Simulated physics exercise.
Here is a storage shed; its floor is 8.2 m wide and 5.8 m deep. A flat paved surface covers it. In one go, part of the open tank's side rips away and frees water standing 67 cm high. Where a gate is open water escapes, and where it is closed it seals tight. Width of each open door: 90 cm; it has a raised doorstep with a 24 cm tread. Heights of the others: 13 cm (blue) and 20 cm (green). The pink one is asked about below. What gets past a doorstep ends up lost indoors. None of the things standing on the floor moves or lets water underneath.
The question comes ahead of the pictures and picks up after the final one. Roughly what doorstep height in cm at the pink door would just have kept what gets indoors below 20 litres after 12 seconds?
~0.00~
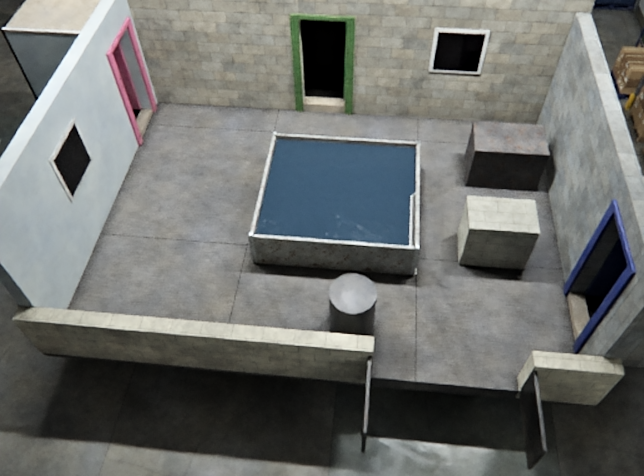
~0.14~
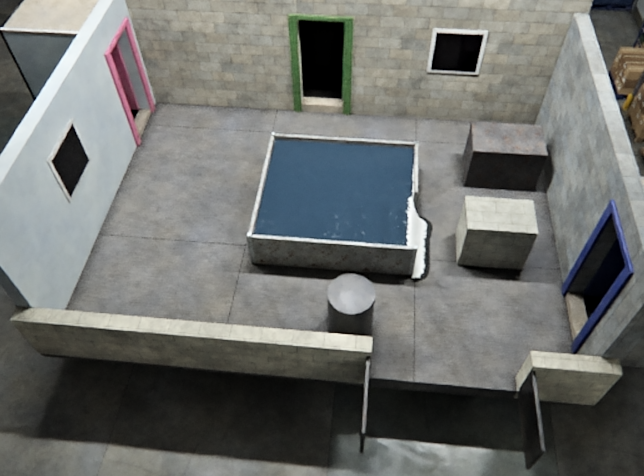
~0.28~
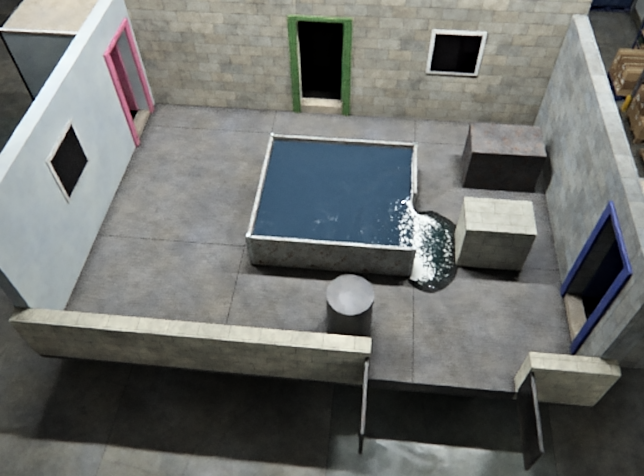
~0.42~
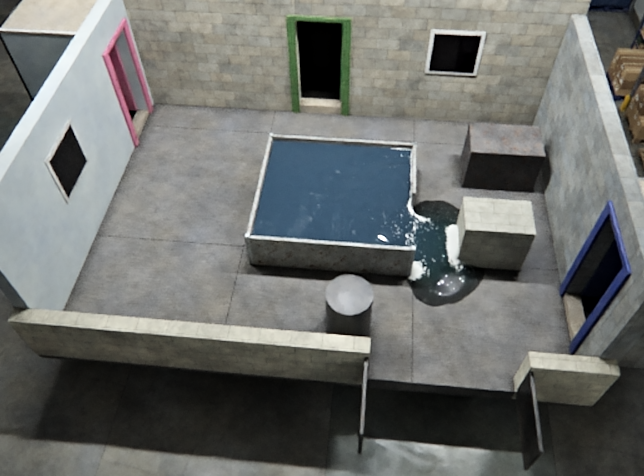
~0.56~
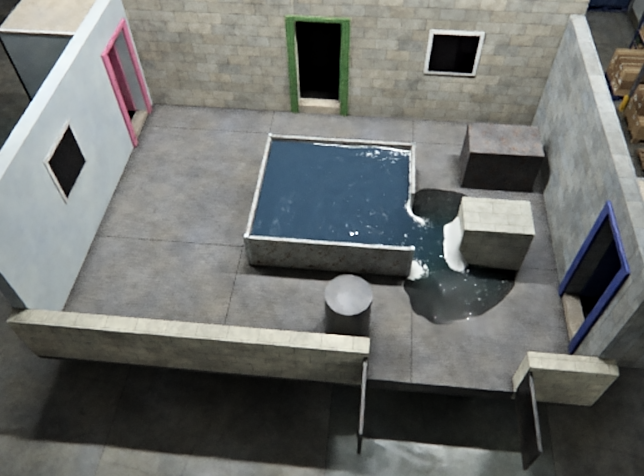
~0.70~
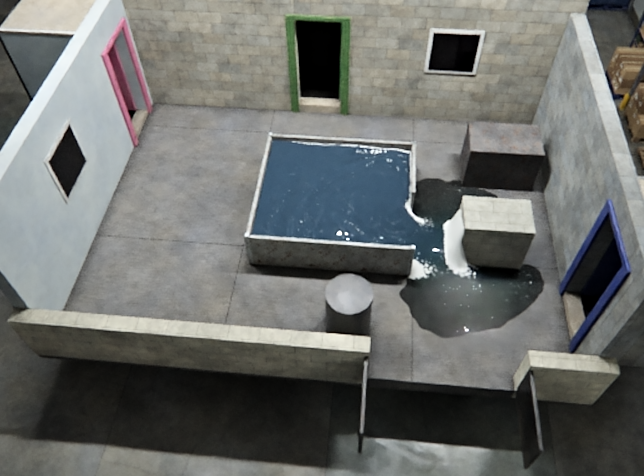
A doorstep of about 6.5 cm.
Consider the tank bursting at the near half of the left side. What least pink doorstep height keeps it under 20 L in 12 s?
Estimate: Near 17 cm.
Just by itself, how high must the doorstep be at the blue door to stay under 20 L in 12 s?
Blue: Roughly 23 cm.
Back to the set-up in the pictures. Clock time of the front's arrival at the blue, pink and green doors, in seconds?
It arrives at the blue door at 0.9 s, the pink door at 7.0 s and the green door at 3.2 s.
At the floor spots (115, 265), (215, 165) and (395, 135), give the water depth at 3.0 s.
Close to 0, 0 and 3 cm deep.
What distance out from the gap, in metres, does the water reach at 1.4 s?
Roughly 3.4 m from the gap.
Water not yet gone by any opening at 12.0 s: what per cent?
Some 58 per cent remains.
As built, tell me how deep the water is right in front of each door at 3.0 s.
In cm: Blue 27, pink 0, green 1.
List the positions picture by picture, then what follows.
The first picture shows the open tank at (340, 189) is whole and still, 67 cm deep; the pink door at (134, 88) is dry.
In the second picture, the front is at (428, 225), 0.3 m from the gap at (411, 236); 0.3 m2 of floor is wet, 67 cm left at the back.
In the third picture, the gap is at (409, 239), the front 0.8 m out at (454, 247); the back of the open tank holds 67 cm.
In the fourth picture, the front is at a hidden place, 1.2 m from the gap at (409, 239); 1.9 m2 of floor is wet, 67 cm left at the back.
In the fifth picture, the front is at (508, 284), 1.7 m from the gap at (408, 239); 3.0 m2 of floor is wet, 67 cm left at the back.
In the sixth picture, water pours out at (408, 238) and has run 2.2 m, to (537, 283); about 4 cm deep outside, 67 cm at the back; the pink door at (130, 88), 6.2 m from the gap, is still 5.9 m from the nearest water.
After 1.4 s water covers 20 % of the floor, deepest (55 cm) near (446, 248); it has not reached the pink door.
After 3.0 s water covers 35 % of the floor, deepest (38 cm) near (446, 248); it has not reached the pink door.
After 12.0 s water covers 70 % of the floor, deepest (12 cm) near (447, 256); 10 cm at the pink door, 2 litres in over its 10 cm doorstep.
At the pink door as built, the water arrived by 6.8 s and peaked near 12 cm at 10.8 s.
With a doorstep of 5.5 cm, 32 litres would have come in within the 12 s; with 7.5 cm, 13 litres. So under 20 litres takes about 6.5 cm.
